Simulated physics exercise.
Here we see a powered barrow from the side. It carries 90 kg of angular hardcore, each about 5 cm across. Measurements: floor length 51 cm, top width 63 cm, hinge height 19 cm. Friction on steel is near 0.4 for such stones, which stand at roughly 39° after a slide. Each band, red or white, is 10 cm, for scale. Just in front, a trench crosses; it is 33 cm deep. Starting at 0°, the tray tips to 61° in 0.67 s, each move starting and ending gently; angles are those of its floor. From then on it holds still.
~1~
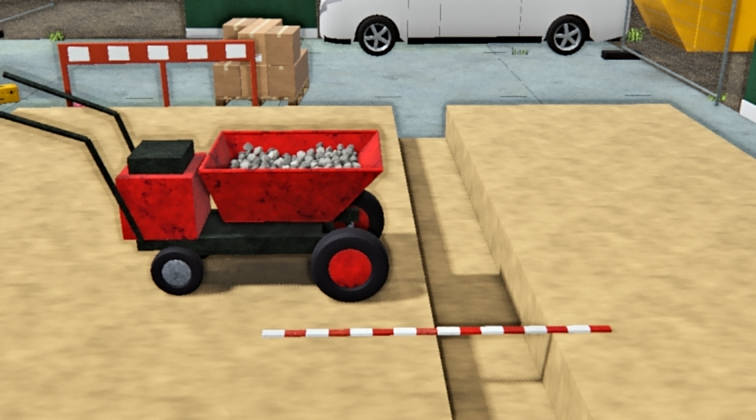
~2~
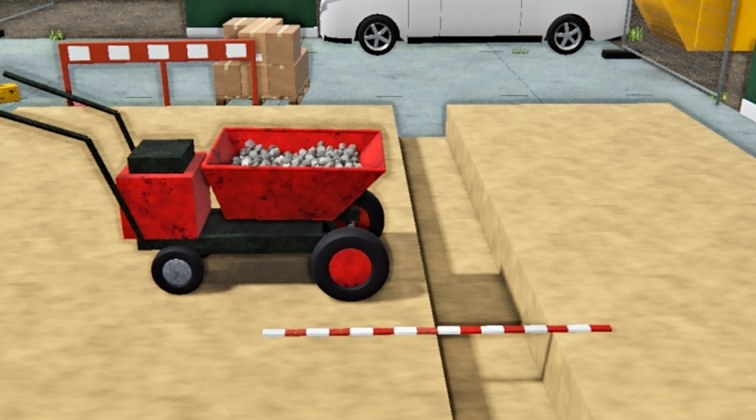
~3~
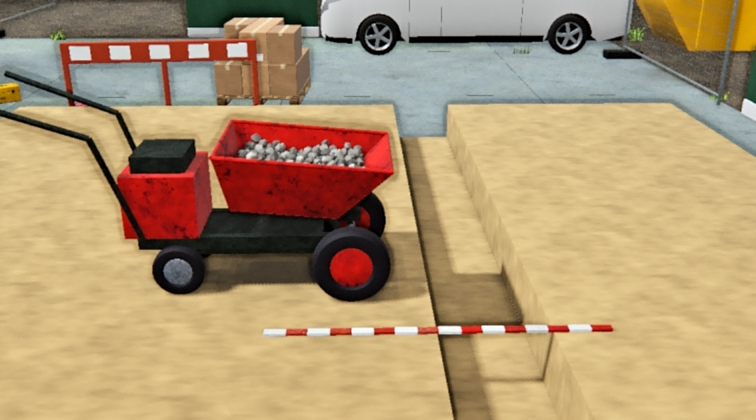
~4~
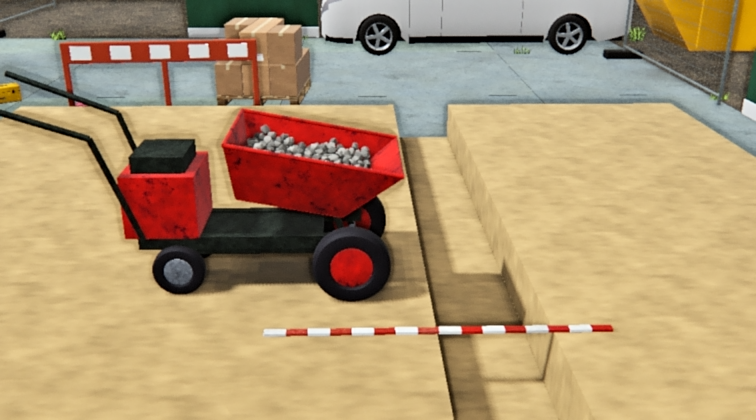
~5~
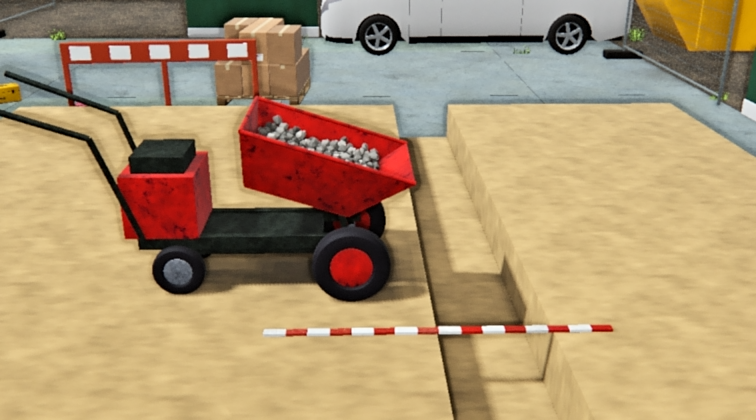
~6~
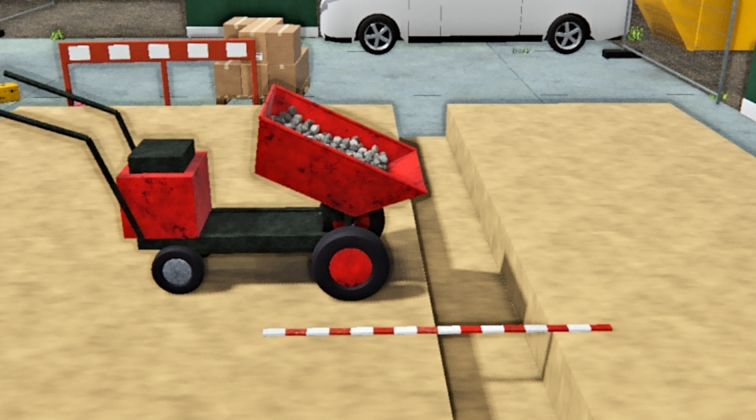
The red tray of a powered barrow, loaded with grey stones, tilts rightward beside a trench.
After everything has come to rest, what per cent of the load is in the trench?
I would say 61 percent.
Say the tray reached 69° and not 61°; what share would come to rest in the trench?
It comes out at about 95 percent.
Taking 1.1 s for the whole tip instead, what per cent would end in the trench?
Close to 55 per cent then.
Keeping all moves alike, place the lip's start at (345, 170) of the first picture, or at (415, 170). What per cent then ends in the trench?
From the first spot near 65, from the second near 40 per cent.
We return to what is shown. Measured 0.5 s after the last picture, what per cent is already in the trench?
Some 5 per cent of the load by that point.
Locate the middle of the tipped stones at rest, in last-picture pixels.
Somewhere near pixel (493, 319).
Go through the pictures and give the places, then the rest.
Lip at (383, 170), floor tilted 0°, highest stones at (310, 156), in the first picture.
The tray is at 1°, its lip at (385, 170); the top of the load is at (271, 154), in the second picture.
Lip at (394, 173), floor tilted 5°, highest stones at (266, 150), in the third picture.
The tray is at 11°, its lip at (404, 177); the top of the load is at (266, 141), in the fourth picture.
The tray is at 18°, its lip at (415, 184); the top of the load is at (276, 132), in the fifth picture.
The tray is at 26°, its lip at (426, 192); the top of the load is at (283, 121), in the sixth picture.
Then, 0.2 s after the last picture the floor is at 51°, 100 % in the tray; the foremost stones are at (419, 198).
Then, 0.5 s after the last picture the floor is at 61°, 94 % in the tray, 6 % in the trench; the foremost stones are at (483, 245).
Then, 0.8 s after the last picture the floor is at 61°, 52 % in the tray, 46 % in the trench, 2 % past the trench; the foremost stones are at (551, 258).
Then, 2.8 s after the last picture the floor is at 61°, 36 % in the tray, 61 % in the trench, 2 % past the trench; the foremost stones are at (592, 259).
